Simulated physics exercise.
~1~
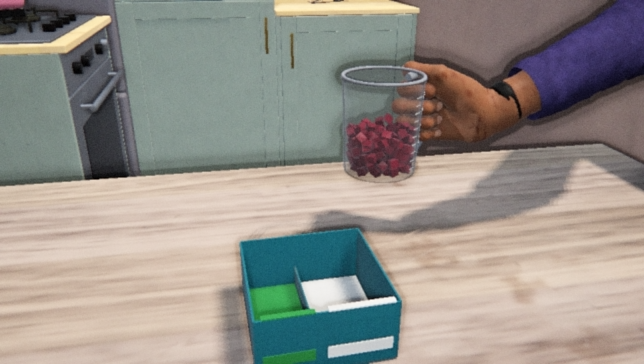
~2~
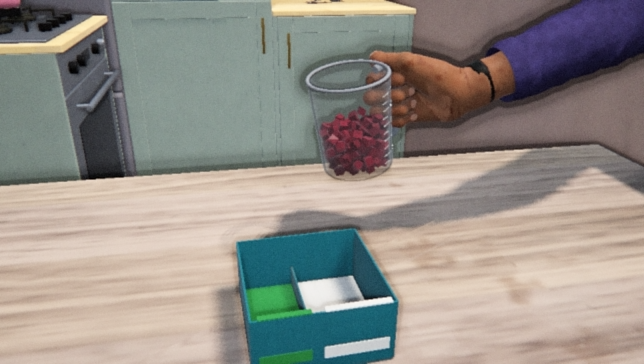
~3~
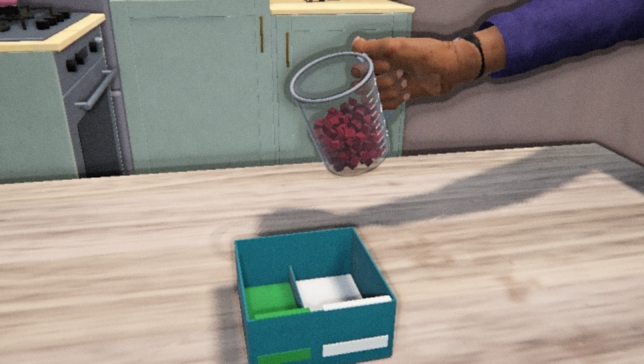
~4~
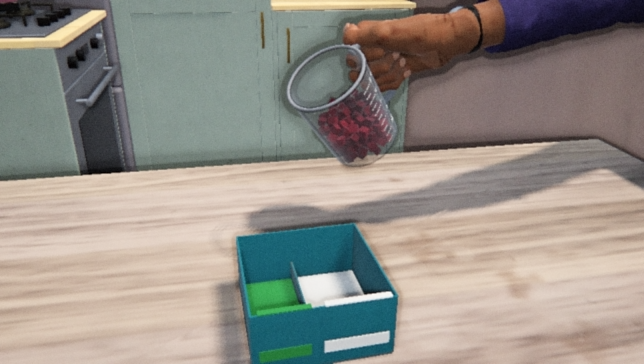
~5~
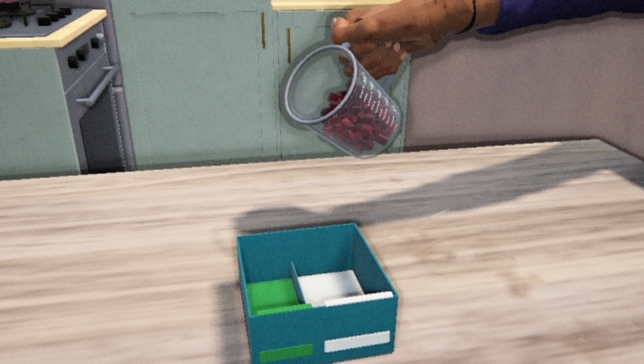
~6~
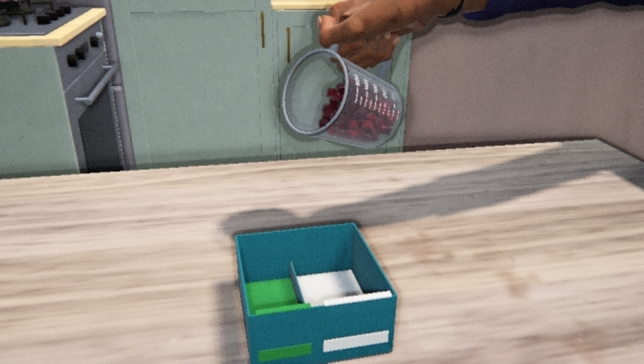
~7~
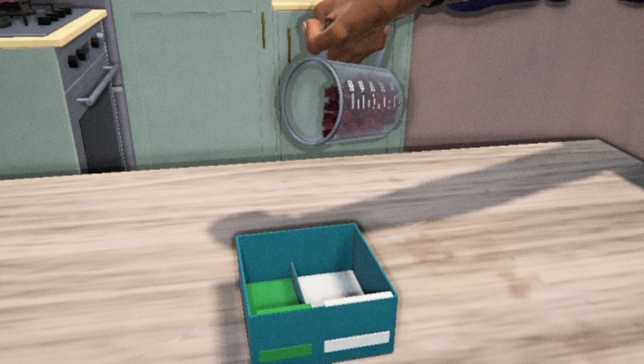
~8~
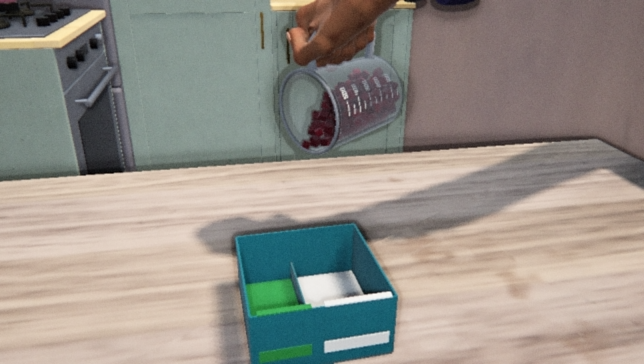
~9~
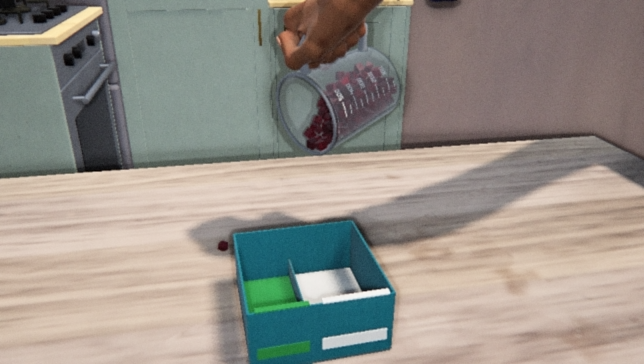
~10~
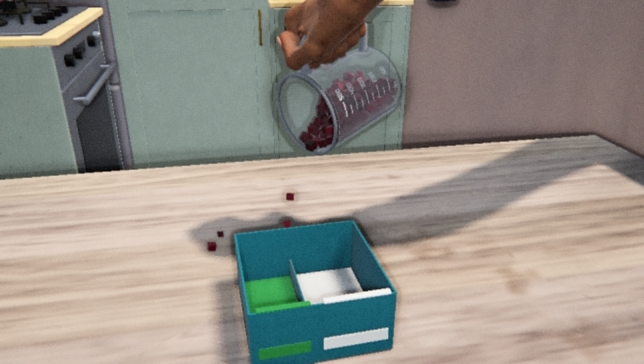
Hand tipping a clear jug of dark red cubes leftward above a divided teal box, a few cubes landing behind it.
